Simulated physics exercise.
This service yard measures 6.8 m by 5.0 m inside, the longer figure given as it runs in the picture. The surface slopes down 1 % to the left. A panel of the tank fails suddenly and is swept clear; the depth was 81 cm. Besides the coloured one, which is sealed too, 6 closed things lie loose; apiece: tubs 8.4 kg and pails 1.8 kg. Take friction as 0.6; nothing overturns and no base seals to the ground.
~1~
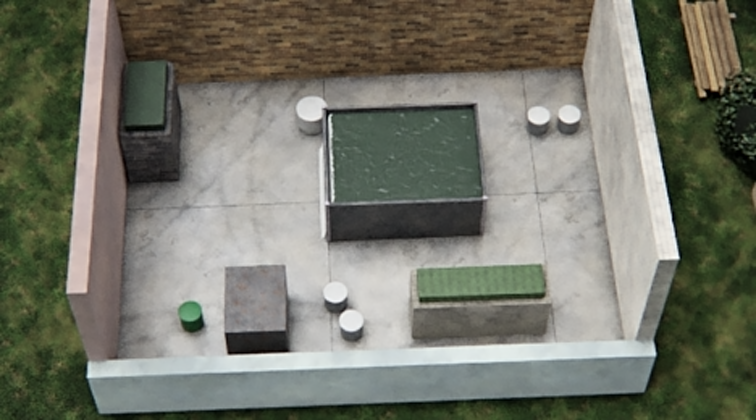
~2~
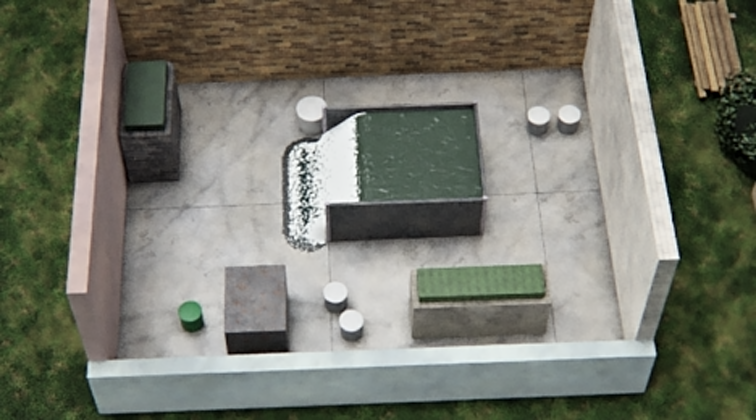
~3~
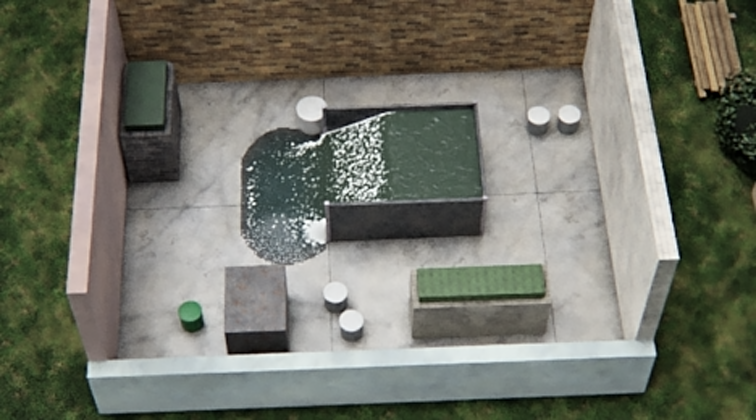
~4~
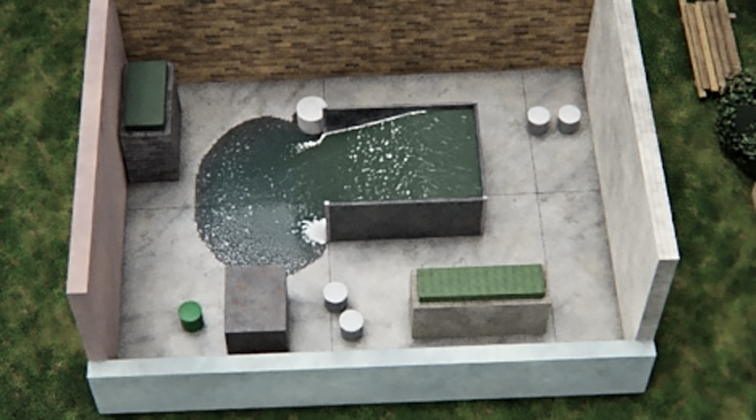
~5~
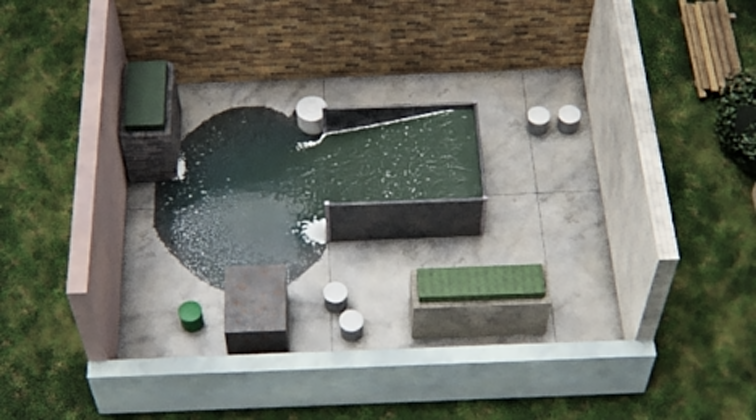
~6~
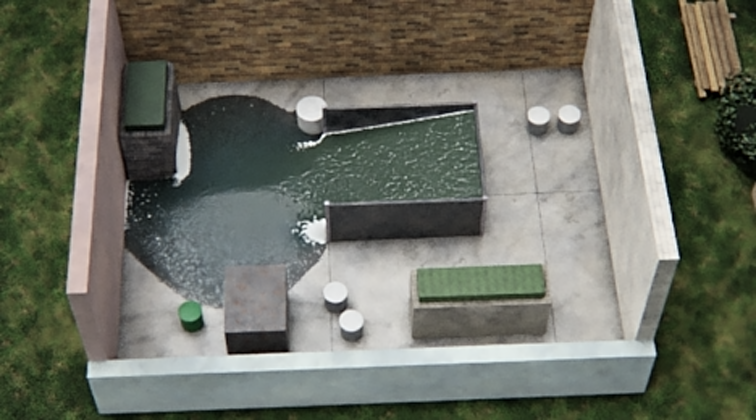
At the start, a walled yard holds a dark tank of green water, with blocks, white containers and a green pail around it. The tank's left side opens and water rushes out leftward, spreading in a rounded pool to the blocks and left wall, while the containers stay put.
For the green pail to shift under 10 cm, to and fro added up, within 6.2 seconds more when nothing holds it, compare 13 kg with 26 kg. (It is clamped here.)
I expect that neither weight holds it.
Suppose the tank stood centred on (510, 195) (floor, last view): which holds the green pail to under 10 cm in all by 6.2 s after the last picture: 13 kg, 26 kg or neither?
In that case only the higher weight holds it.
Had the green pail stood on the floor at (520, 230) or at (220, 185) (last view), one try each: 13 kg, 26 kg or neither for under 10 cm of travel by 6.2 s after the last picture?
In that order: The smaller is enough; neither holds.
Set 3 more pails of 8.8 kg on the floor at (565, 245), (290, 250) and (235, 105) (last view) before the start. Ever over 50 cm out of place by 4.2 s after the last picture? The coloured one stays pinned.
In that order: Under, more, over.
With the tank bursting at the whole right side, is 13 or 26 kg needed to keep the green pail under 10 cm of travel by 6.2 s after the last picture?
Then the smaller load will do.
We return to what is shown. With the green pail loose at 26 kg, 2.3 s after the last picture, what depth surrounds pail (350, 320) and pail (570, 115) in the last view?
Roughly 2 and 0 cm.
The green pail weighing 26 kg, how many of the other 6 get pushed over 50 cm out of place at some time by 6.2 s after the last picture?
That makes 6.
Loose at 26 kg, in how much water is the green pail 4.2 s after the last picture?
Roughly 22 cm.
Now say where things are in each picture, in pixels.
The first frame shows the green pail at (190, 311), on the bottom; 3.3 m2 under water; 0 of 7 have shifted.
The second frame shows the green pail at (190, 311) rests on the ground; 4.4 m2 under water; 0 of 7 have shifted.
The third frame shows the green pail at (190, 311), on the bottom; 5.7 m2 under water; 0 of 7 have shifted.
The fourth frame shows the green pail at (190, 311), on the bottom; water covers 7.5 m2; 0 of 7 have shifted.
The fifth frame shows the green pail at (190, 311), on the bottom; water covers 9.4 m2; 0 of 7 have shifted.
The sixth frame shows the green pail at (190, 311), on the bottom; water covers 11.0 m2; 0 of 7 have shifted.
Then, 0.6 s after the last picture the green pail would be 0 cm from its start with 13 kg and 0 cm from its start with 26 kg; 3 cm of water round it then.
Then, 2.3 s after the last picture the green pail would be 40 cm from its start with 13 kg and 14 cm from its start with 26 kg; 22 cm of water round it then.
Then, 4.2 s after the last picture the green pail would be 68 cm from its start with 13 kg and 8 cm from its start with 26 kg; 22 cm of water round it then.
Then, 6.2 s after the last picture the green pail would be 191 cm from its start with 13 kg and 8 cm from its start with 26 kg; 14 cm of water round it then.
